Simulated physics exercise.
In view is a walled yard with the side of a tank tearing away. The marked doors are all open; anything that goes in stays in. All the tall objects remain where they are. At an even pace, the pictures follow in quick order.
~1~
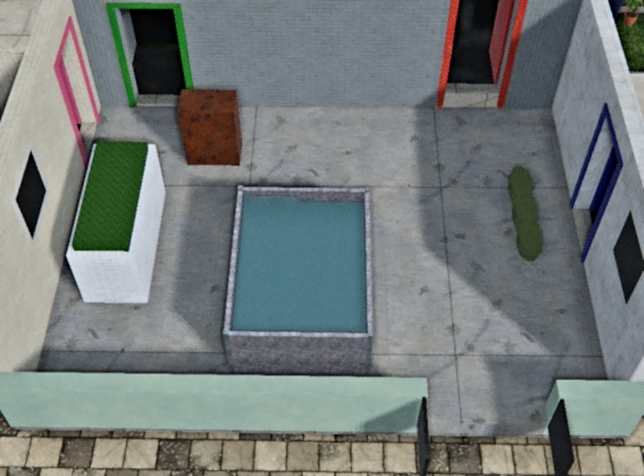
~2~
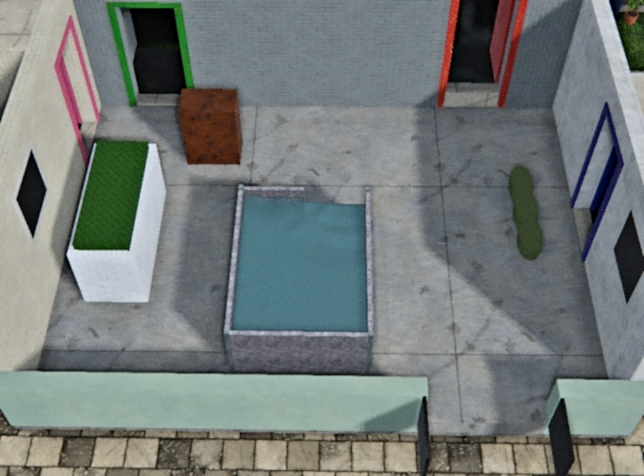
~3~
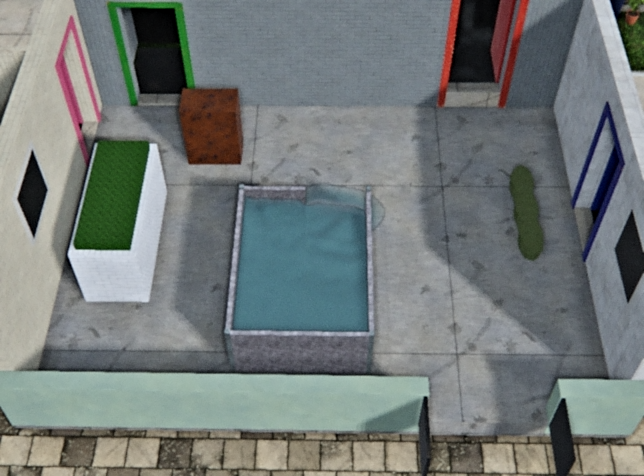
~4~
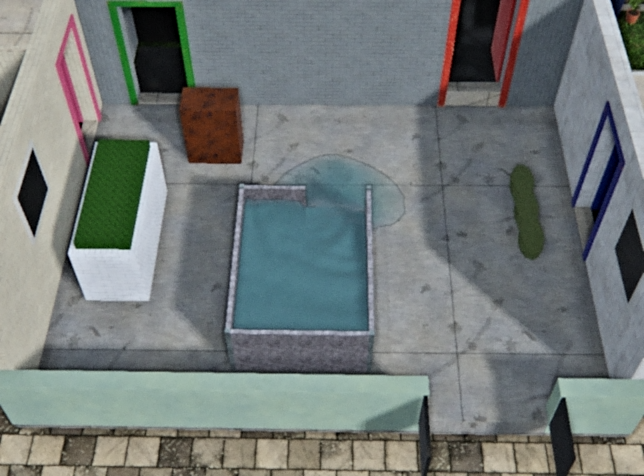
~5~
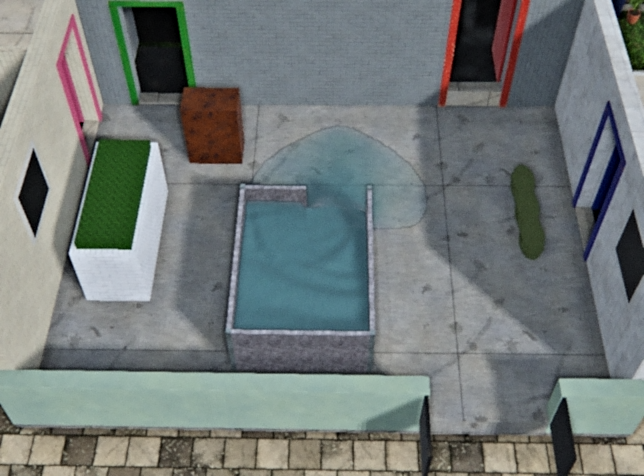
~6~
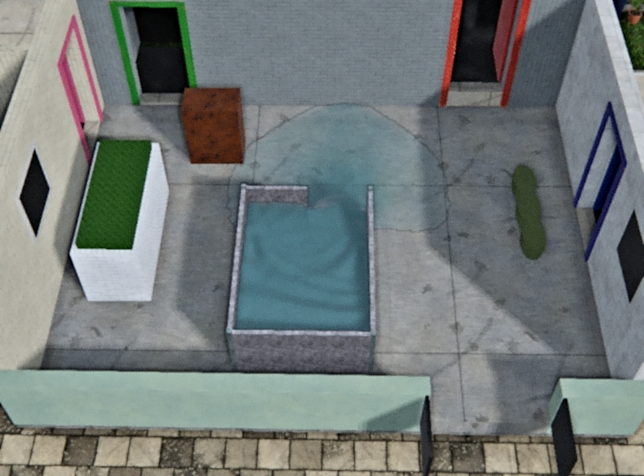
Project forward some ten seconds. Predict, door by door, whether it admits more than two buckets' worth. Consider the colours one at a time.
The pink door admits more than two, the green door admits more than two, the blue door admits more than two, the red door admits two or fewer.
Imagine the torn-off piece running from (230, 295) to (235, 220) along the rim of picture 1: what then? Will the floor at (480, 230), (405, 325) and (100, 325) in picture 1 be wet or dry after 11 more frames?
Unwetted, unwetted, submerged.
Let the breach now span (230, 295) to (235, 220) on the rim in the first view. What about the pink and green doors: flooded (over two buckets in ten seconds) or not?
Lab note: Pink door above the mark, green door above the mark.
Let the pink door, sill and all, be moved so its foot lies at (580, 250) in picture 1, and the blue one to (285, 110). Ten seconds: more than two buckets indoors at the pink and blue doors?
The pink one is over; the blue one is over.
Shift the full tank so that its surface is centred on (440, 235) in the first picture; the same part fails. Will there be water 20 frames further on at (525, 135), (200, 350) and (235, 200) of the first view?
Log: Flood; no flood; flood.
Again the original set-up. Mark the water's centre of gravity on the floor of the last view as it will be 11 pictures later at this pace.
Close to (327, 232).
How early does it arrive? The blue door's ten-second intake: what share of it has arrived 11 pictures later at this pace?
Approximately 0 in a hundred, I reckon.
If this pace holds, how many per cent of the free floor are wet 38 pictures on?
My estimate is close to 80 per cent.
A moment on, water covers 25 % of the floor; the pink door not reached, the green door not reached, the blue door not reached, the red door wet at the sill, nothing in.
Next, water covers 35 % of the floor; the pink door not reached, the green door wet at the sill, nothing in, the blue door not reached, the red door wet at the sill, nothing in.
Then, water covers 45 % of the floor; the pink door far over two buckets in, the green door under two buckets in, the blue door wet at the sill, nothing in, the red door wet at the sill, nothing in.
Later, water covers 80 % of the floor; the pink door far over two buckets in, the green door over two buckets in, the blue door over two buckets in, the red door wet at the sill, nothing in.
In the end, water covers 95 % of the floor; the pink door far over two buckets in, the green door over two buckets in, the blue door over two buckets in, the red door wet at the sill, nothing in.
